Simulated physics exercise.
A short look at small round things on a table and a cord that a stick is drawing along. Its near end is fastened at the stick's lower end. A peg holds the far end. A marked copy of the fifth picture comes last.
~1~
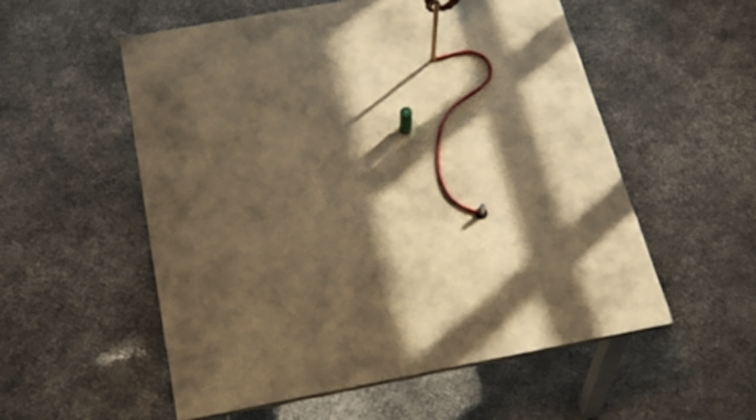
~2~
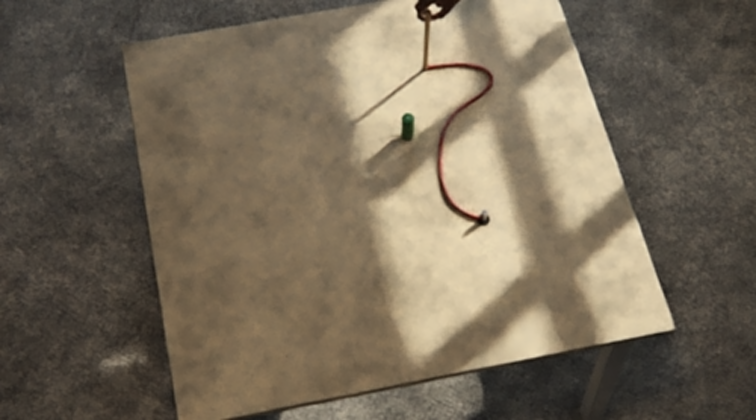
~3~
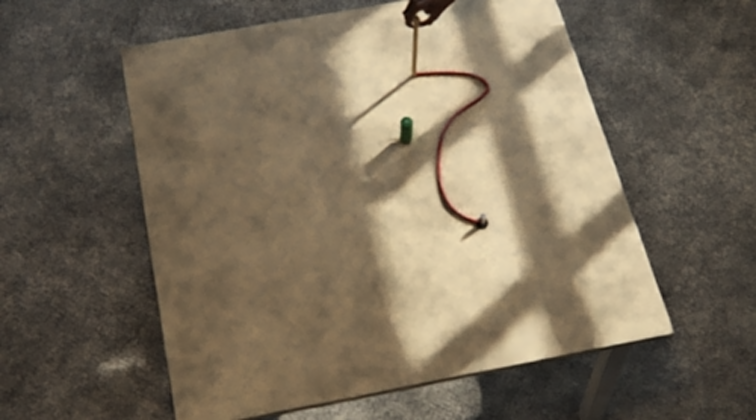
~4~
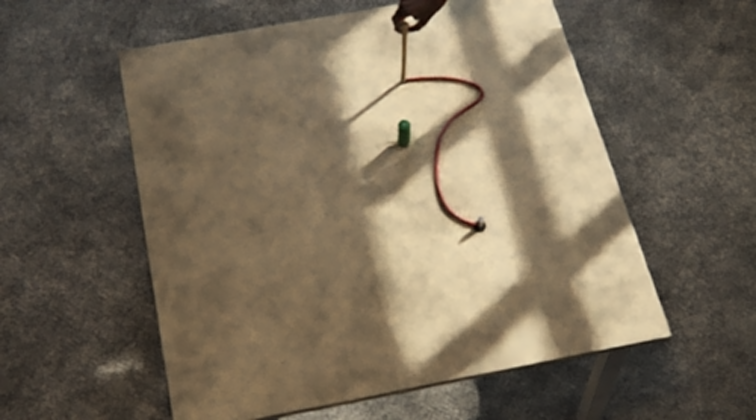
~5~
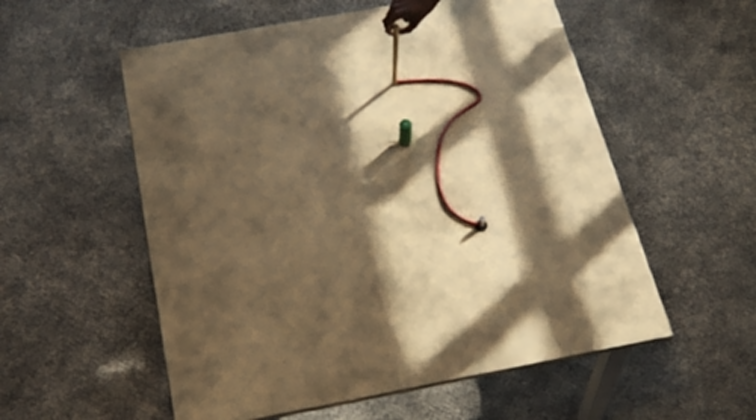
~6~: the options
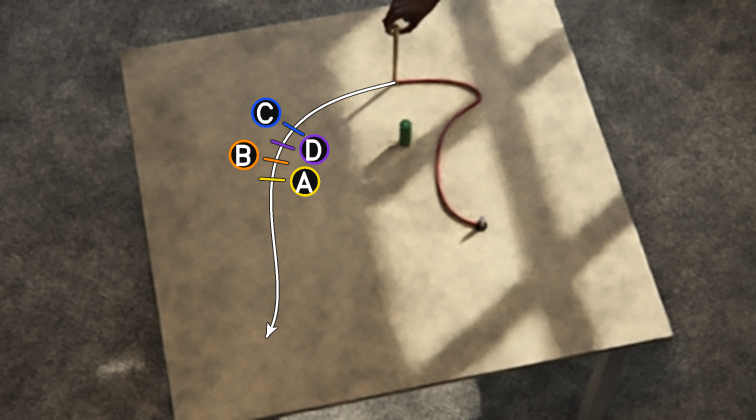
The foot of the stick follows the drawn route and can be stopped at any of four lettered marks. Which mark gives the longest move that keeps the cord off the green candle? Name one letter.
Stop at B.
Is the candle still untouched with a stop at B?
Yes.
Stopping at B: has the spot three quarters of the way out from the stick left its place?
No.
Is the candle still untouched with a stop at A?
No.
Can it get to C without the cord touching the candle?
Yes.
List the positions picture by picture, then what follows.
In the first frame, peg (482, 210); green candle (406, 121).
In the second frame, peg (484, 216); green candle (408, 127).
In the third frame, peg (482, 220); green candle (406, 131).
In the fourth frame, peg (480, 223); green candle (404, 134).
In the fifth frame, peg (482, 222); green candle (405, 133).
On the copy, A at (272, 179); B at (276, 161); C at (294, 129); D at (283, 145); the route from (395, 83) via (272, 178) to (267, 337).
On B. First, foot of the stick (343, 98), middle of the cord (449, 125).
Then, foot of the stick (298, 125), middle of the cord (433, 125).
Finally, foot of the stick (276, 161), middle of the cord (409, 133); nothing has been touched.
By contrast, A brings the cord against the candle; C is safe but short; D is safe but short.
